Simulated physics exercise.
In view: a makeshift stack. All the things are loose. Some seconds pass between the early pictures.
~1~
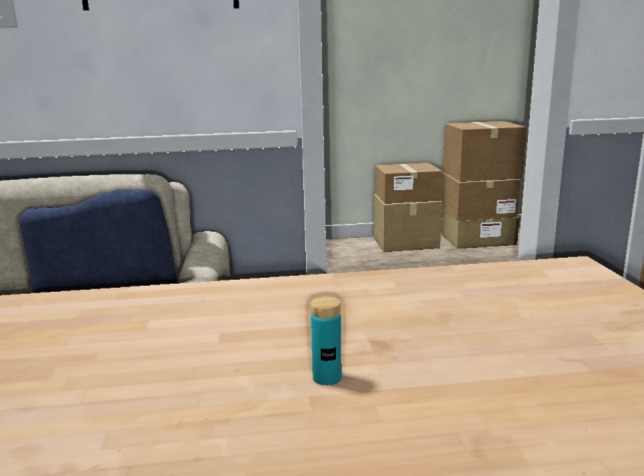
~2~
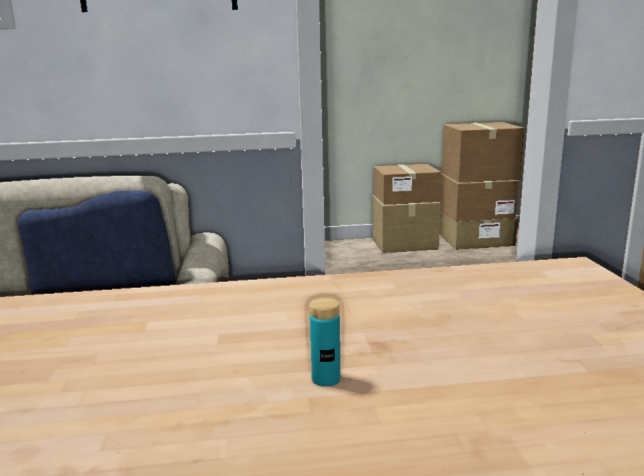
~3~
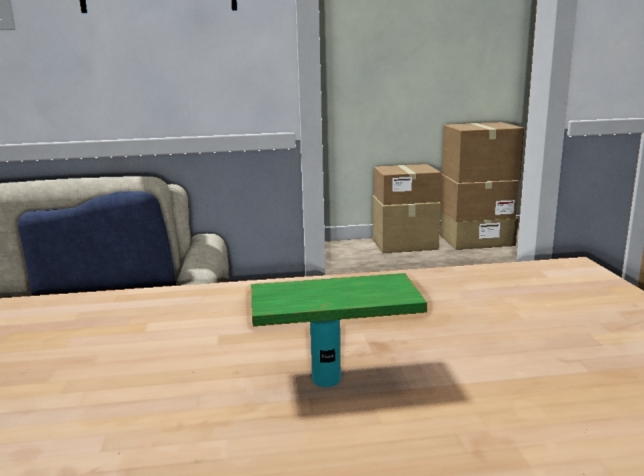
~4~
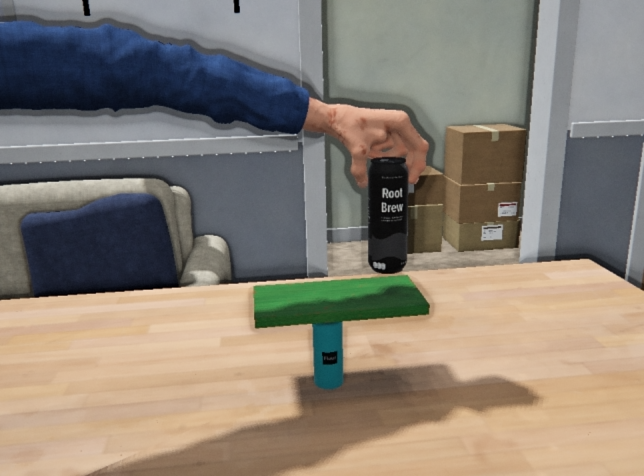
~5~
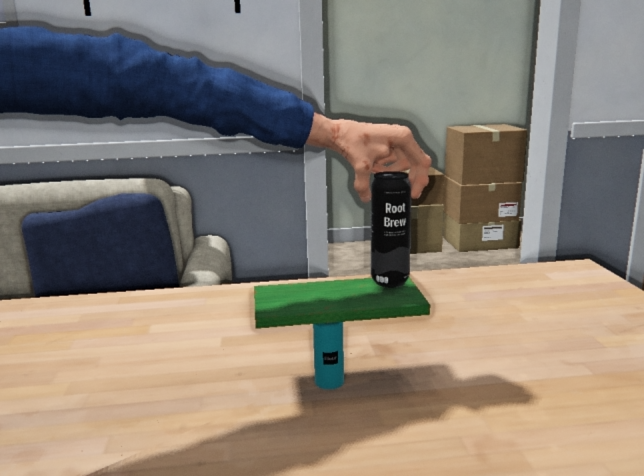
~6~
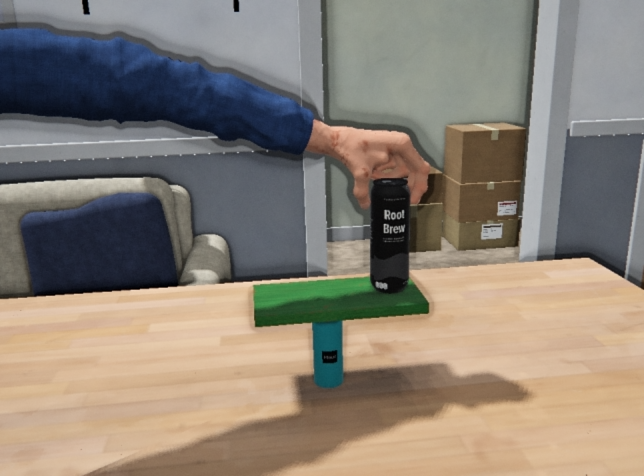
A green board appearing atop a teal bottle on a wooden table, then a hand lowering a black can onto its right side.
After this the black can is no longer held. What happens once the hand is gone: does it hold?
In the end the stack loses its balance.
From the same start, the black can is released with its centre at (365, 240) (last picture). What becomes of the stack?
Then it gives way.
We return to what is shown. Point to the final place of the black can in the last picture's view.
Near (452, 351).
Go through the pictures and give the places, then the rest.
In the first picture, the last thing is not in view yet.
In the second picture, the last thing is not in view yet.
In the third picture, the last thing is not in view yet; green board (335, 298).
The fourth picture shows still above its spot; black can (388, 216); green board (337, 300).
The fifth picture shows still above its spot; black can (391, 230); green board (338, 300).
The sixth picture shows set down, still held; black can (390, 237); green board (337, 299).
Then, 0.40 s past the last view, black can now fallen; green board rocked 68° from its first pose.
Then, 0.90 s past the last view, green board now fallen; turquoise shaker rocked 57° from its first pose.
Finally, fallen, green board, black can and turquoise shaker. Final places as the last picture's camera would see them, black can near (452, 351). The stack comes apart.
